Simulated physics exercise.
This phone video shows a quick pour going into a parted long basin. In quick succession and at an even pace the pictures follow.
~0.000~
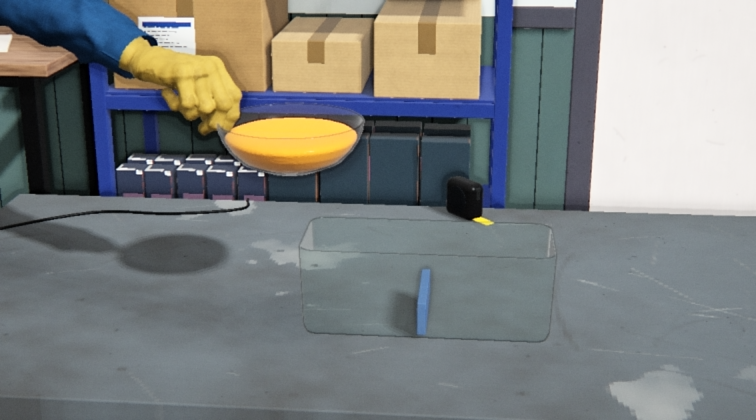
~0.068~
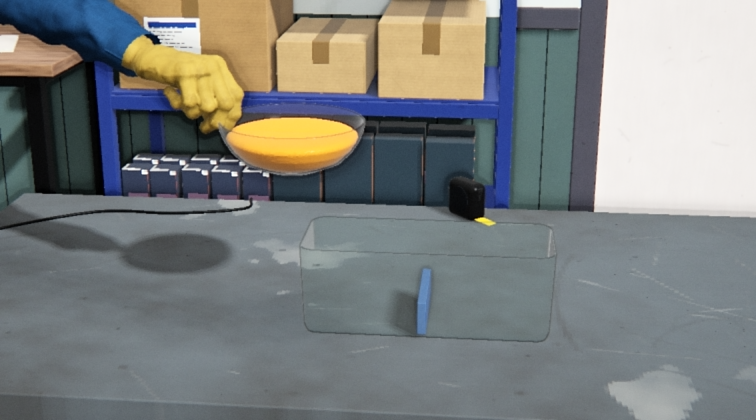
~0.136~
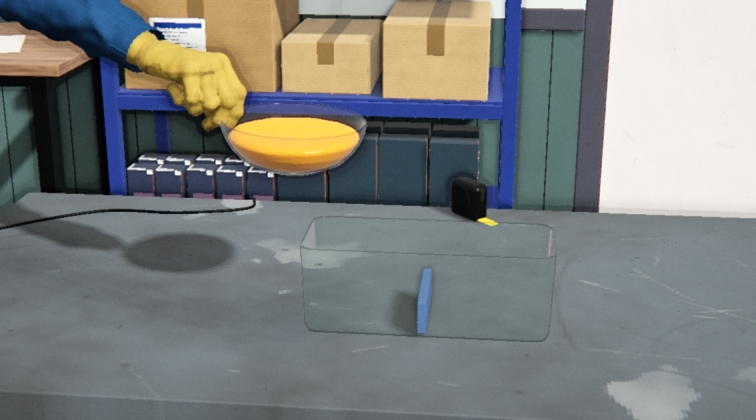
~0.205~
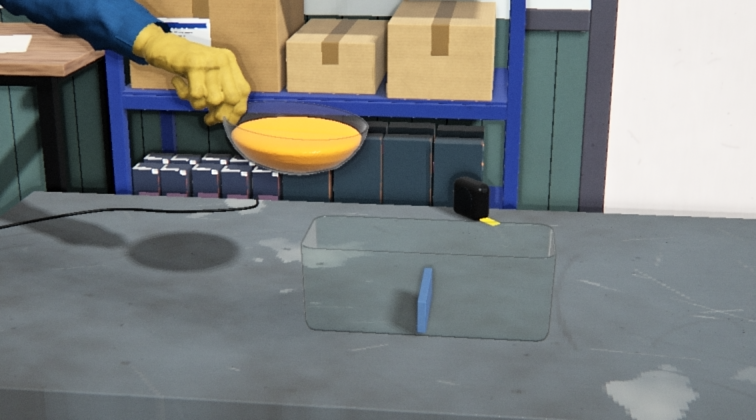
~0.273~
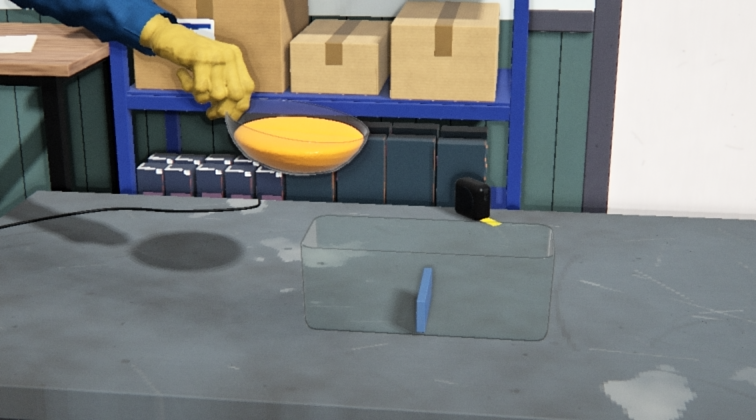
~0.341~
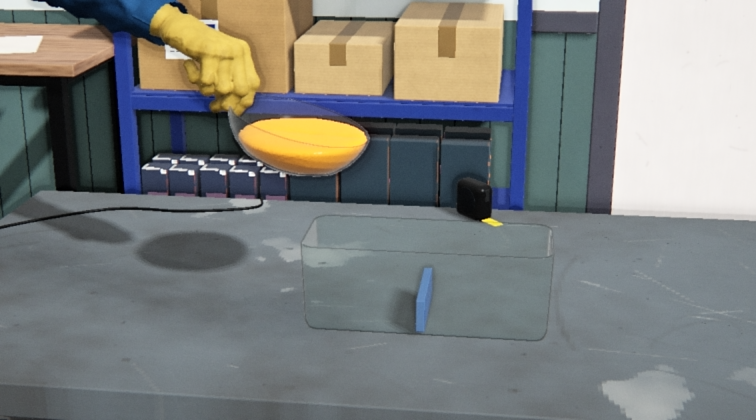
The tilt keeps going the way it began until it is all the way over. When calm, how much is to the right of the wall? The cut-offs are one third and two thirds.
Shy of a third.
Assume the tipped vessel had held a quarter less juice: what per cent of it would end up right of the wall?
Estimated share: Close to 5 per cent.
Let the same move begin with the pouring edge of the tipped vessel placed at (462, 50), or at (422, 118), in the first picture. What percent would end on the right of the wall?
Around 85 percent first, around 80 percent second.
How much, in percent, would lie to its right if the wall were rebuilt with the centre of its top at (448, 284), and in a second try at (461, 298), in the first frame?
Record: Case 1 near 5 %, case 2 near 20 %.
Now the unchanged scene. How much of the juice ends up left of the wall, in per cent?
That works out to roughly 85 percent.
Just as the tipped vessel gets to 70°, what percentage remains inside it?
It still holds around 20 per cent there.
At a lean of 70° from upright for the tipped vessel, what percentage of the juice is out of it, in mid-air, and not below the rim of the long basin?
I'd put it at roughly 25 percent of it.
By 0.83 s the tilt is 70° and 19 per cent is still to pour, 43 is left of the wall and 11 right of it.
By 1.19 s the tilt is 107° and 0 per cent is still to pour, 85 is left of the wall and 13 right of it.
By 1.56 s the tilt is 117° and 0 per cent is still to pour, 83 is left of the wall and 15 right of it.
By 1.97 s the tilt is 117° and 0 per cent is still to pour, 83 is left of the wall and 15 right of it.
At rest 83 per cent lies left of the wall, 15 right of it and 3 outside.
